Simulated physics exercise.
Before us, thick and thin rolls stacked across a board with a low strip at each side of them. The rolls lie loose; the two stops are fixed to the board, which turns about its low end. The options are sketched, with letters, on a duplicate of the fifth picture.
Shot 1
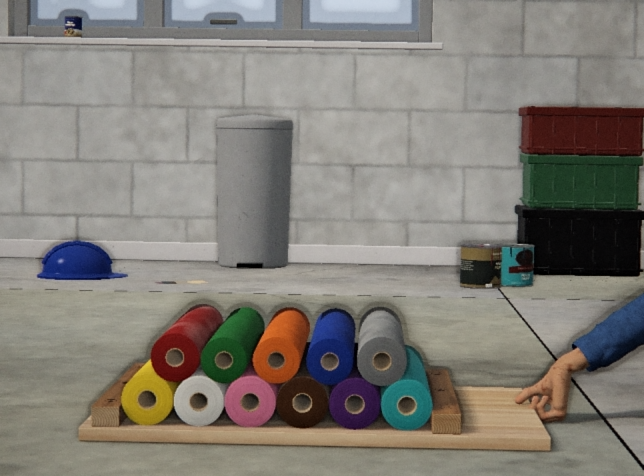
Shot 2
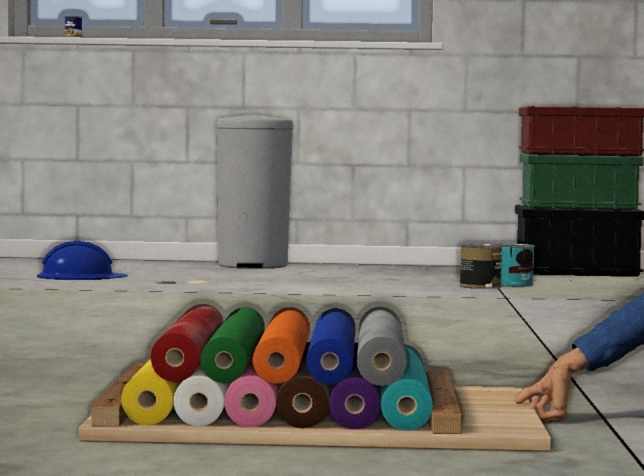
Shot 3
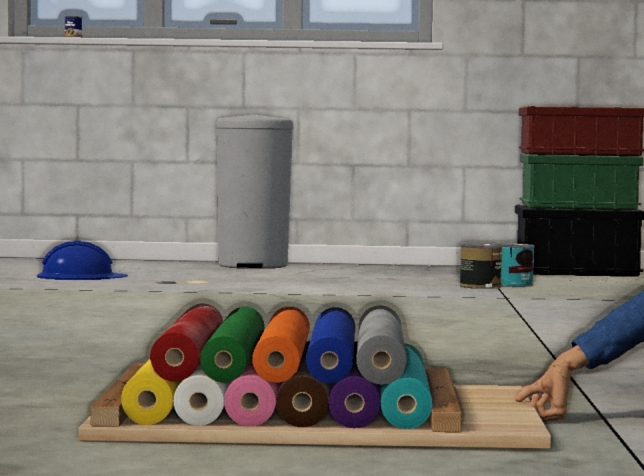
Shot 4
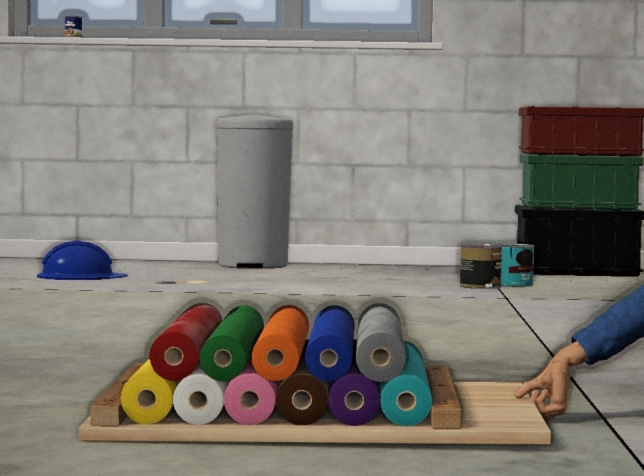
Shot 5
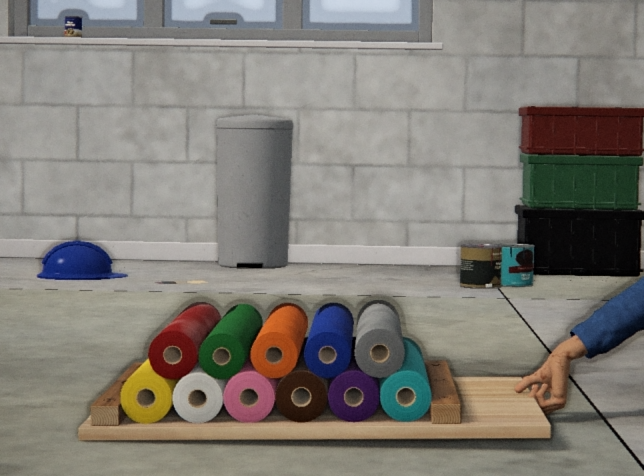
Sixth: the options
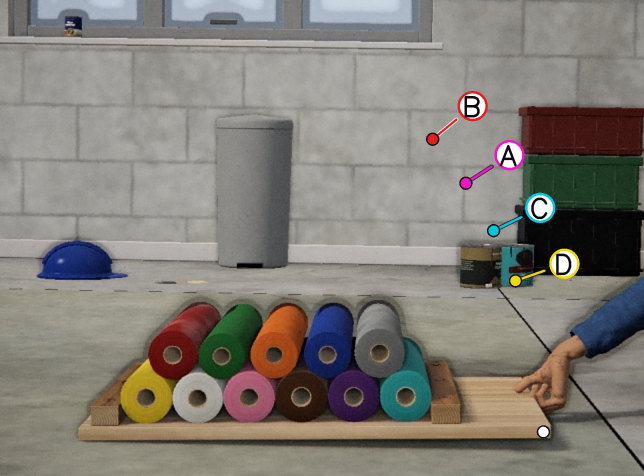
We see a hand at the right holding the end of a wooden board stacked with two rows of colourful rolls between low wooden strips; the hand raises that end very slightly, and the rolls stay stacked together.
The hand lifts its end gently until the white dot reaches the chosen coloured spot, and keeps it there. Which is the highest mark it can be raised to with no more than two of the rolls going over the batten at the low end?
At most to C.
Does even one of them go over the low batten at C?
At C: No.
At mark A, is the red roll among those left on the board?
The red roll: No.
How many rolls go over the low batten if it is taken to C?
With C, none.
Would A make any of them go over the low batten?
Yes.
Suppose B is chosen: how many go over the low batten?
At B the number is five.
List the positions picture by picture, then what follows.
The first picture shows pink roll (250, 402); brown roll (303, 402); purple roll (355, 404).
The second picture shows purple roll (355, 404); turquoise roll (407, 405).
The third picture shows board (319, 402); purple roll (355, 403); turquoise roll (407, 403); blue roll (330, 360).
The fourth picture shows board (319, 400); yellow roll (147, 399); white roll (199, 400).
The fifth picture shows board (319, 397); yellow roll (147, 397); white roll (198, 398).
On the marked copy, A at (466, 184); B at (433, 139); C at (494, 231); D at (515, 281); the white dot at (543, 432).
Following C. Soon after the start, board at 16°.
Later, board at 27°.
In the end, board at 27°, none over the low batten.
As for the rest, A five over the low batten; B five over the low batten; D none over the low batten.
